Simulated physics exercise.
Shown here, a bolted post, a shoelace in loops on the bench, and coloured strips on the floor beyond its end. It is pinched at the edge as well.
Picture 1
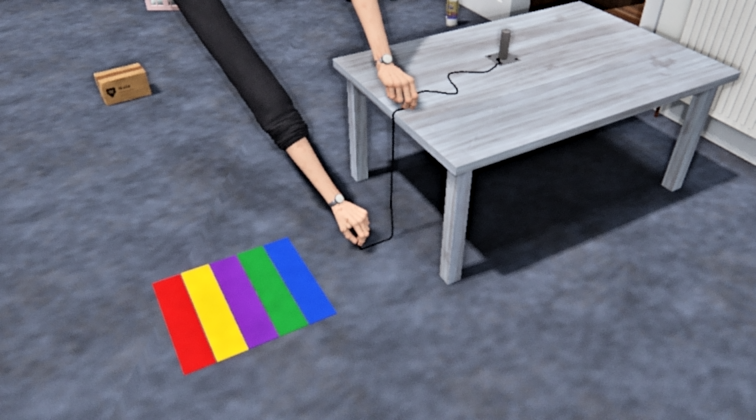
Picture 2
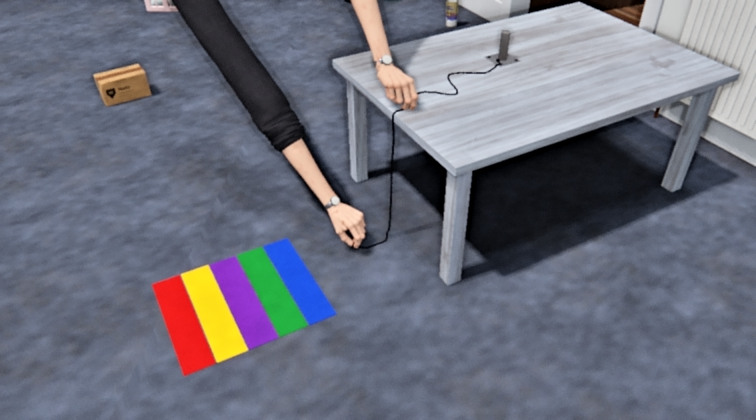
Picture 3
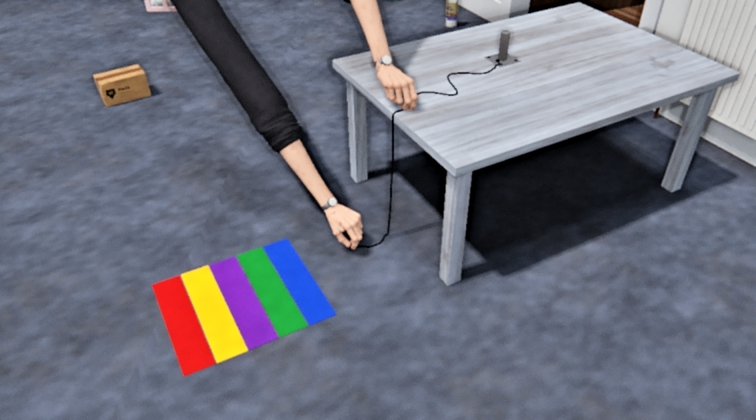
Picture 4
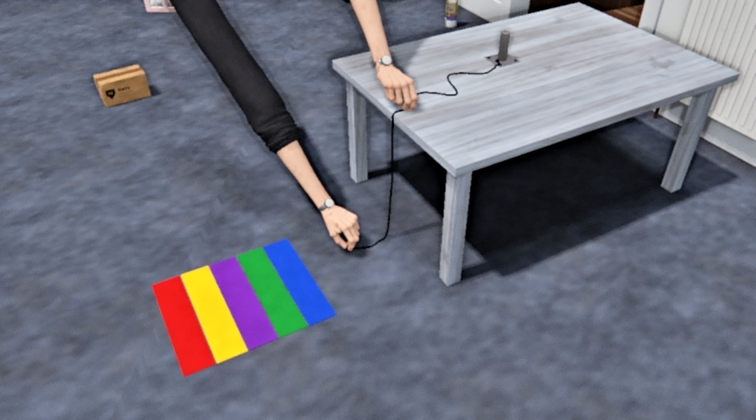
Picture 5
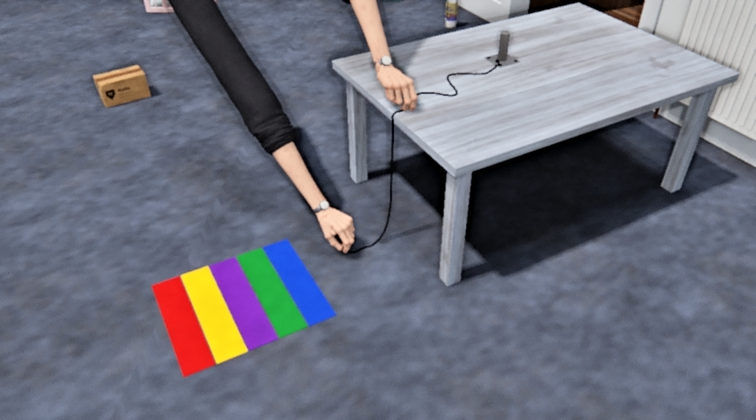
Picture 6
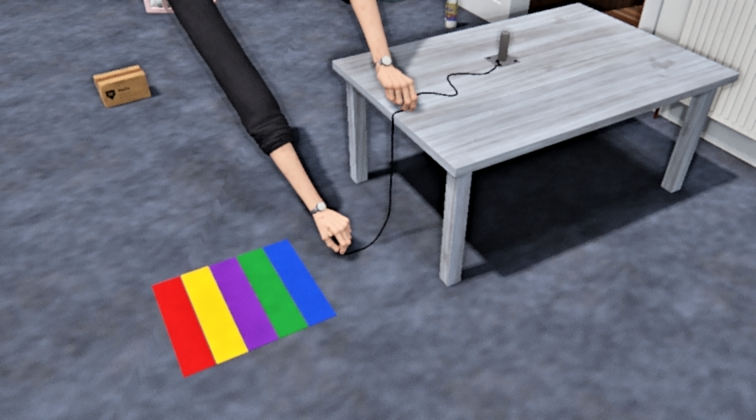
At first, one hand pinches a dark lace at the edge of a grey table while the other holds its hanging end low, near coloured strips on the floor. The lower hand then drifts slightly left, drawing the end a little closer to the blue strip, while the upper hand stays still.
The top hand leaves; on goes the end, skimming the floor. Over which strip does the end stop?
Over yellow.
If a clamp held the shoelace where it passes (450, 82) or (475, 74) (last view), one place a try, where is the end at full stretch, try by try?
Try by try, around (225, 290) and (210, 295).
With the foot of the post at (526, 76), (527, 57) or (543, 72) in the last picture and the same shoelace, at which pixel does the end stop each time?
About (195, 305), (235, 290) and (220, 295).
Soon after, end near (253, 282); over green.
Then, end near (220, 294); over yellow.
At full stretch, end near (201, 301); over yellow. The end stops over the yellow strip.
